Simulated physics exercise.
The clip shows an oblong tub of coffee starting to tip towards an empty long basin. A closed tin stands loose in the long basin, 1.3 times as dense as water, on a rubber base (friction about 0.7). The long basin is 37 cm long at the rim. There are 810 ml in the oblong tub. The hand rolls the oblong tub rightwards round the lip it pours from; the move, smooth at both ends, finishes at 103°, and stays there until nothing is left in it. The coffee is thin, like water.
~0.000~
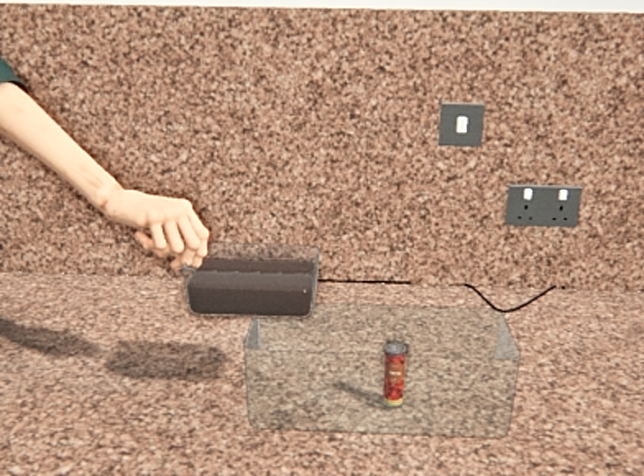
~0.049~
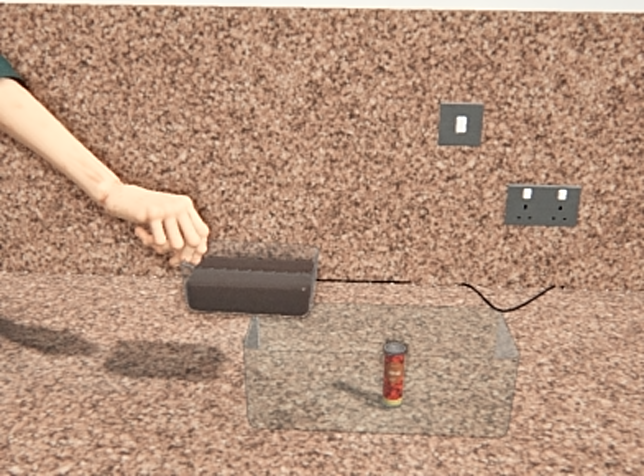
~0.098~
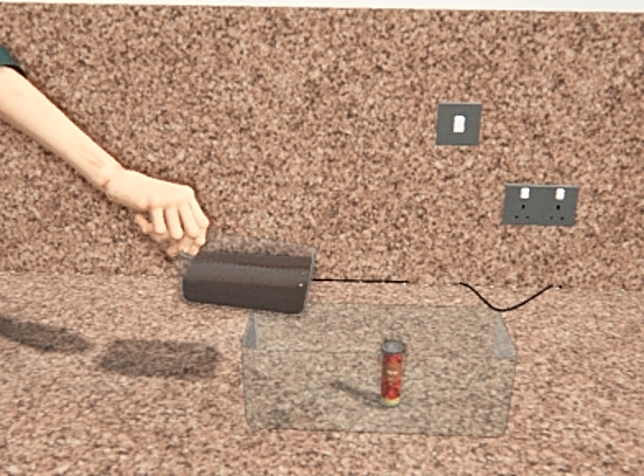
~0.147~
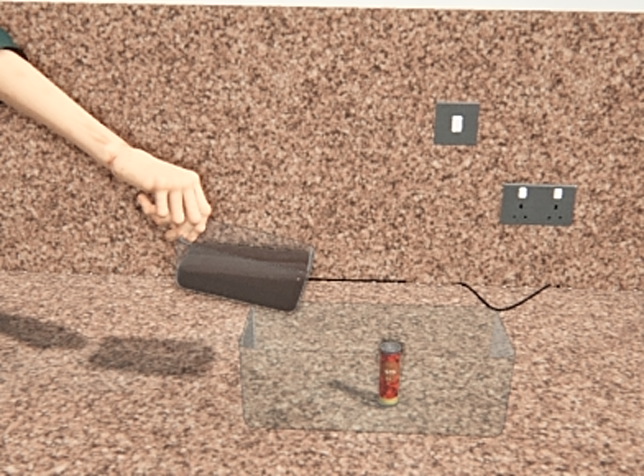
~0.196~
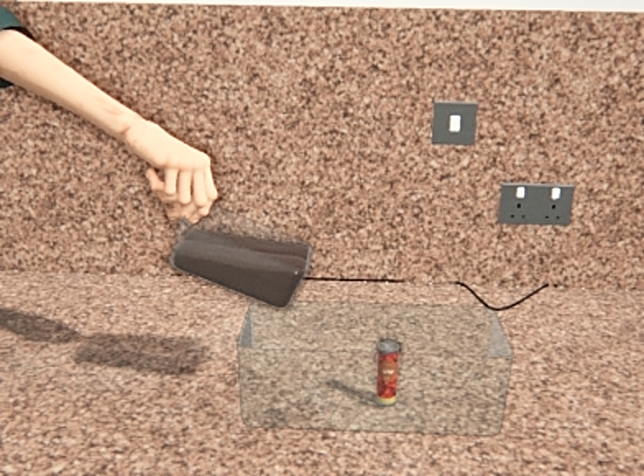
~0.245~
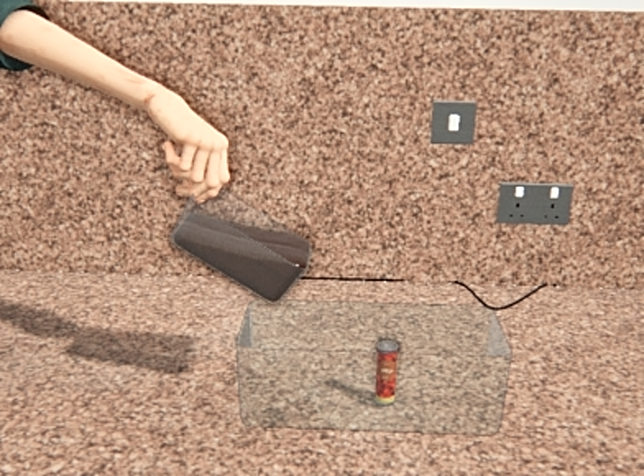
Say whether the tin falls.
The tin keeps standing.
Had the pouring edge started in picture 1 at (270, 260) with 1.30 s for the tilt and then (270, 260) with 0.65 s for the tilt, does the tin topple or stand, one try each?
First it keeps standing; then it goes over.
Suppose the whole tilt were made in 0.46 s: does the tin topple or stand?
Then it keeps standing.
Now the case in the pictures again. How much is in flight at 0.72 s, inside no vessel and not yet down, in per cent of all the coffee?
About 6 per cent.
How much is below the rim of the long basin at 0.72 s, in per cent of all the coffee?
About 92 per cent.
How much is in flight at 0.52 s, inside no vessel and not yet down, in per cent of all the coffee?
About 60 per cent.
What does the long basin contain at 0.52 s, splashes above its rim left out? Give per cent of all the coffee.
About 14 per cent.
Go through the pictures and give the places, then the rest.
In the first picture, it leans 0°; its right rim is at (317, 261); the coffee meets the walls at (194, 271) and (315, 274); the long basin's rim runs from (251, 325) to (510, 334); the tin's top is at (395, 351).
In the second picture, it leans 1°; its right rim is at (317, 260); the coffee meets the walls at (193, 269) and (313, 273).
In the third picture, it leans 6°; its right rim is at (314, 260); the coffee meets the walls at (189, 263) and (311, 268).
In the fourth picture, it leans 12°; its right rim is at (312, 260); the coffee meets the walls at (185, 254) and (309, 263).
In the fifth picture, it leans 21°; its right rim is at (310, 259); the coffee meets the walls at (182, 239) and (308, 257).
In the sixth picture, it leans 32°; its right rim is at (308, 259); the coffee meets the walls at (181, 222) and (305, 249); 1 per cent is over the edge.
After 0.52 s the tilt is 93° and 25 per cent is still to pour; the tin stands where it began.
After 0.72 s the tilt is 103° and 1 per cent is still to pour; the tin stands where it began.
After 0.92 s the tilt is 103° and 0 per cent is still to pour; the tin stands where it began.
After 1.15 s the tilt is 103° and 0 per cent is still to pour; the tin stands where it began.
In the end the tin stands where it began.
